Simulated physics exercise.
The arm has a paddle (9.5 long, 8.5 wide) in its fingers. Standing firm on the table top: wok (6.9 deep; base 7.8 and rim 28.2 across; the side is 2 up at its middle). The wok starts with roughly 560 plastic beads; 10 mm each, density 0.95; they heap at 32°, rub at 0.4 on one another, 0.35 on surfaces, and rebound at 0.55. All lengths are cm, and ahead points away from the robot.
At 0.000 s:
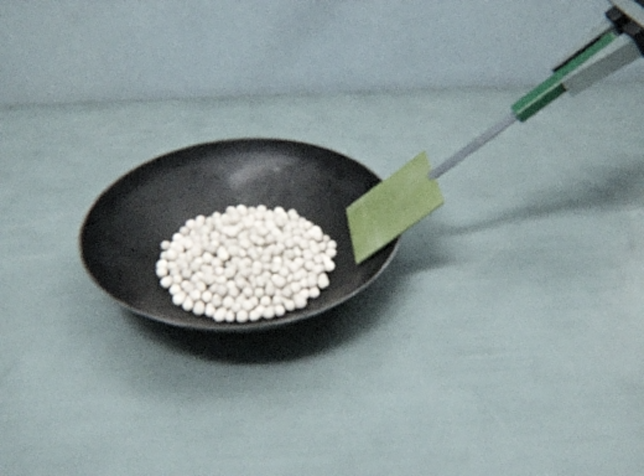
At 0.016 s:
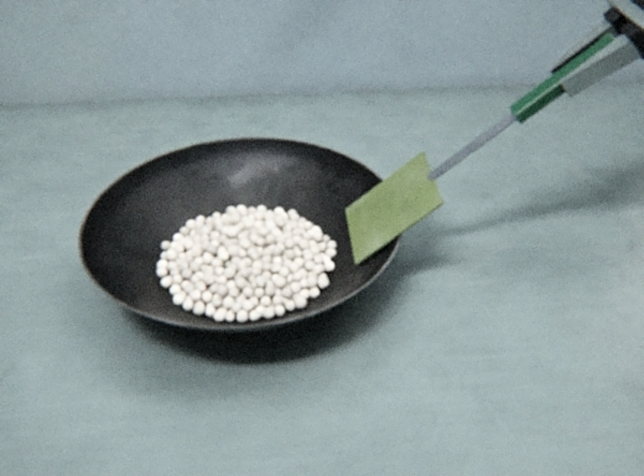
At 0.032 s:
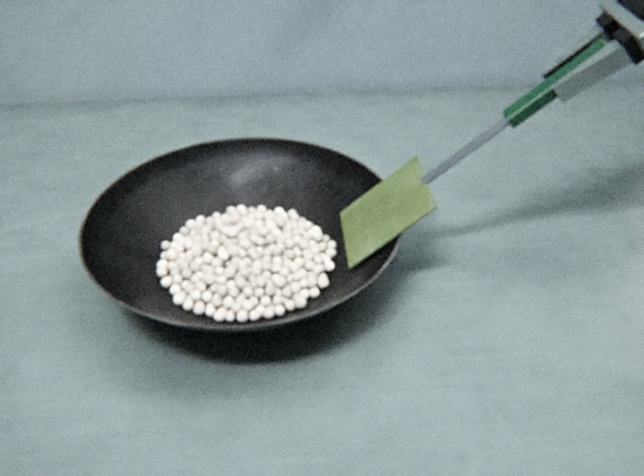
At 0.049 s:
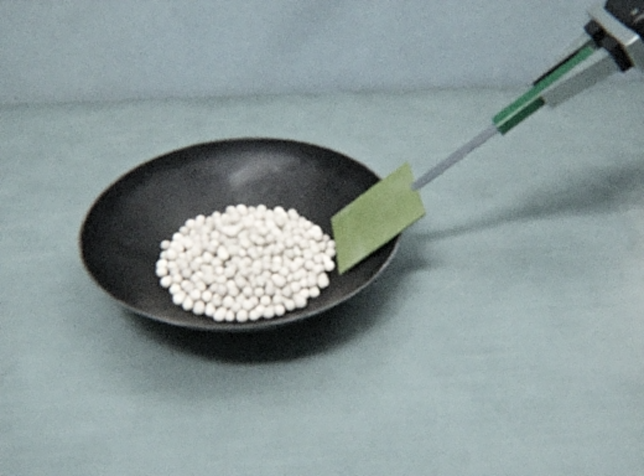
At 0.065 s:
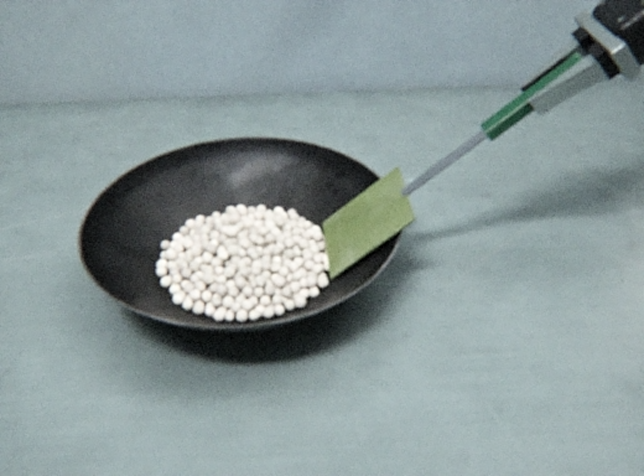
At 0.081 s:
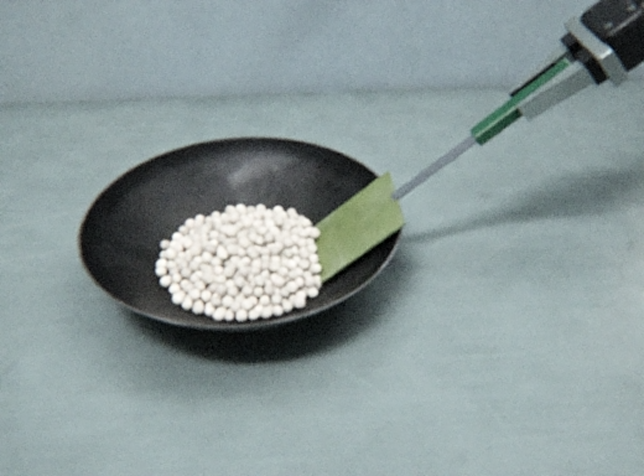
On a pale blue-green table top, a dark wok holds a low heap of small white beads, with a green paddle in a robot arm's grip at its right side. The paddle barely moves at first, then slides slowly down and left into the wok, reaching the right edge of the heap, which changes little.
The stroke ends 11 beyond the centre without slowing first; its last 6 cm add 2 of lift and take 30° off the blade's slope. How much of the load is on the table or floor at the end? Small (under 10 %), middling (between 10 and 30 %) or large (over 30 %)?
A middling share, between 10 and 30 %, ends on the table or floor.
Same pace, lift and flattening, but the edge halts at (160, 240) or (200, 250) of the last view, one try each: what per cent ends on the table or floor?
About 0 and 0 per cent.
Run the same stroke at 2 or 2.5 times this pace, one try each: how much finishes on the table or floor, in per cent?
About 45 and 50 per cent.
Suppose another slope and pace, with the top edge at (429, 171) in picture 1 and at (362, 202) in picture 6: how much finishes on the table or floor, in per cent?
Some 45 per cent.
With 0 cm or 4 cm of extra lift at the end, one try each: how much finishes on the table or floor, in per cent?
Some 20 and 20 per cent.
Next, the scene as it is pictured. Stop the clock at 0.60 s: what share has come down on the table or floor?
About 20 per cent.
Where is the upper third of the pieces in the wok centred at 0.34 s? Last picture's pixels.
Around (139, 231).
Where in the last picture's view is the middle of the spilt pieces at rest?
Around (22, 270).
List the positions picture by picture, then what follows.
The first picture shows paddle top edge at (434, 175), sloping 41°; upper third of the load around (245, 254), from x 160 to 330, top at y 210; 561 in the wok.
The second picture shows paddle top edge at (433, 176), sloping 41°; upper third of the load around (245, 254), from x 160 to 330, top at y 210.
The third picture shows paddle top edge at (426, 180), sloping 41°; upper third of the load around (245, 254), from x 160 to 330, top at y 210.
The fourth picture shows paddle top edge at (416, 186), sloping 41°; upper third of the load around (245, 254), from x 160 to 330, top at y 210.
The fifth picture shows paddle top edge at (406, 191), sloping 41°; upper third of the load around (245, 253), from x 160 to 330, top at y 210.
The sixth picture shows paddle top edge at (396, 196), sloping 41°; upper third of the load around (244, 253), from x 160 to 330, top at y 210; 561 in the wok.
By 0.21 s, sloping 41°, highest piece 5 above the table; 561 in the wok.
By 0.34 s, sloping 33°, highest piece 8 above the table; 561 in the wok.
By 0.60 s, sloping 11°, highest piece 8 above the table; 434 in the wok, 111 on the table or floor, 16 on the blade or in flight.
By 1.65 s, sloping 11°, highest piece 7 above the table; 434 in the wok, 127 on the table or floor.
Final count, 434 in the wok, 127 on the table or floor. That is 23 % on the table or floor.
